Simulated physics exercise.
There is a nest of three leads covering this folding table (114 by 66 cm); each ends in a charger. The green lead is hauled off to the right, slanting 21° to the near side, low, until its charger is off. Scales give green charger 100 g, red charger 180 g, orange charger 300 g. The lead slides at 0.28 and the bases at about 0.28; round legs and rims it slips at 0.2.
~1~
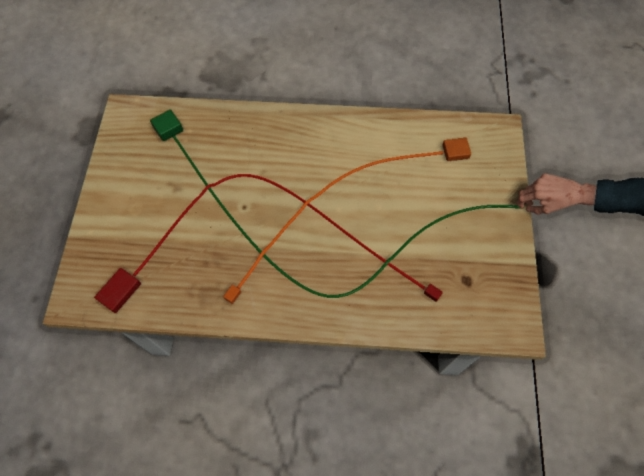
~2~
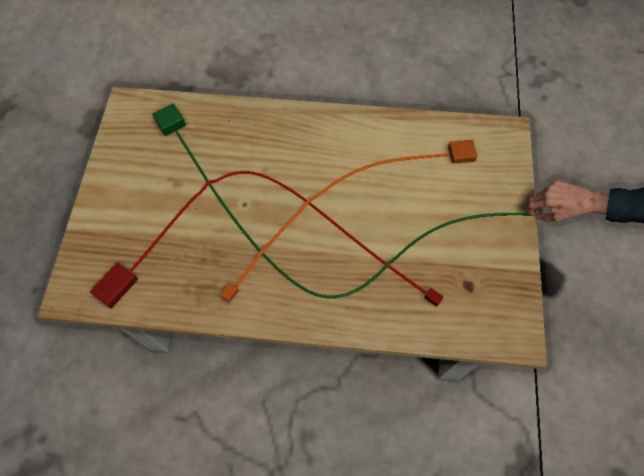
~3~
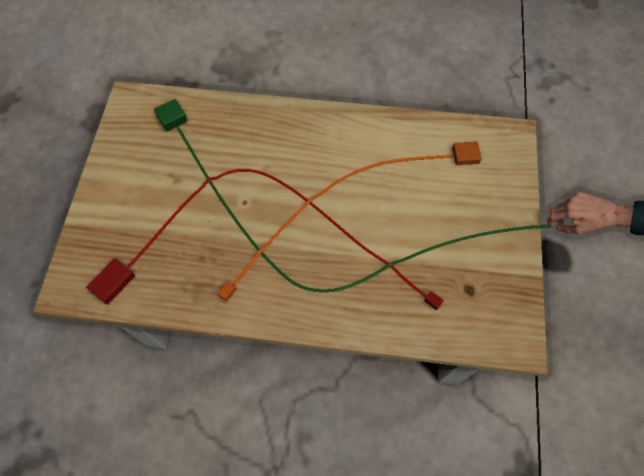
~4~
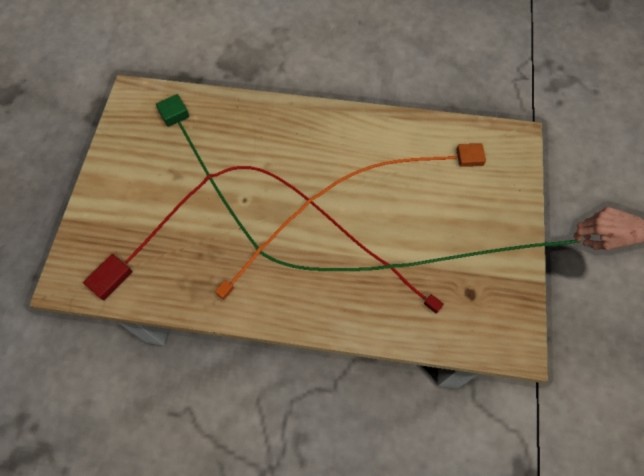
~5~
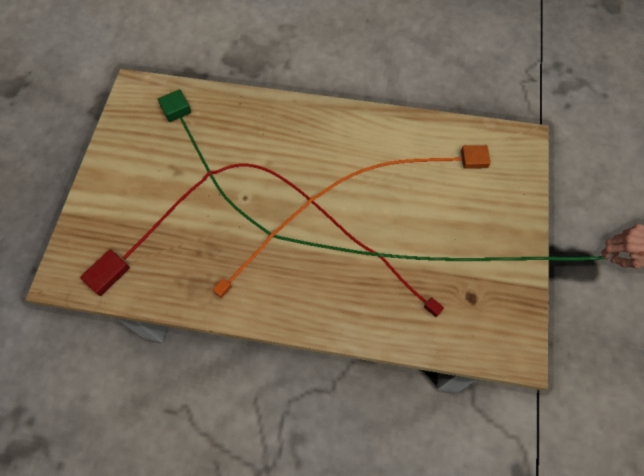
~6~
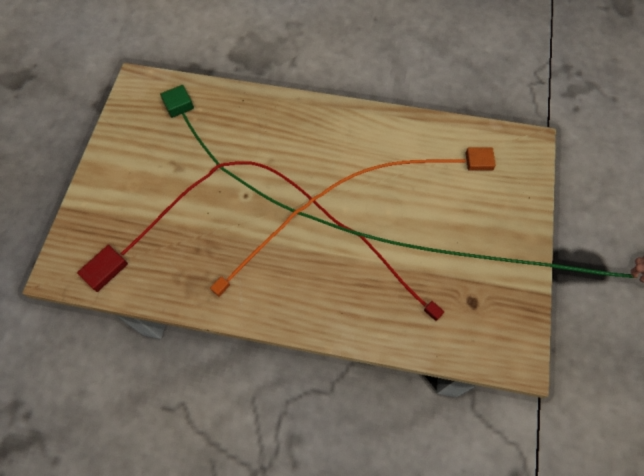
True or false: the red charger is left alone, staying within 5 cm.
False.
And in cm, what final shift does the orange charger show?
The orange charger ends 10 cm from its start.
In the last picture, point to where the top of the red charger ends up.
(473, 290).
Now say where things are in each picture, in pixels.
In the first frame, red charger (116, 288); crossings (207, 185) red over green, (263, 254) orange over green, (308, 204) orange over red, (388, 262) green over red; green lead runs through (399, 251) (318, 294) (248, 238) (197, 171); grip (523, 207).
In the second frame, green lead runs through (316, 295) (198, 167); grip (533, 214).
In the third frame, green lead runs through (317, 291) (199, 163); grip (553, 226).
In the fourth frame, green lead runs through (327, 270) (200, 159); grip (580, 241).
In the fifth frame, green lead runs through (346, 250) (201, 156); grip (608, 257).
In the sixth frame, red charger (100, 266); green lead runs through (475, 256) (369, 237) (280, 204) (207, 150); grip (637, 276).
Next, the green lead's tail end at (280, 156); green charger 27 cm off its start.
Then, the green lead's tail end at (393, 230); green charger 61 cm off its start.
After that, the green lead's tail end at (535, 267); red charger 30 cm off its start at (237, 265), green charger 91 cm off its start at (524, 254), orange plug 28 cm off its start at (348, 275).
Later, the green lead has left the top; red charger 79 cm off its start, green charger over the edge, red plug over the edge.
At the end, the green lead has left the top; red charger 81 cm off its start at (473, 290), green charger over the edge, red plug over the edge, orange plug 60 cm off its start at (500, 311).
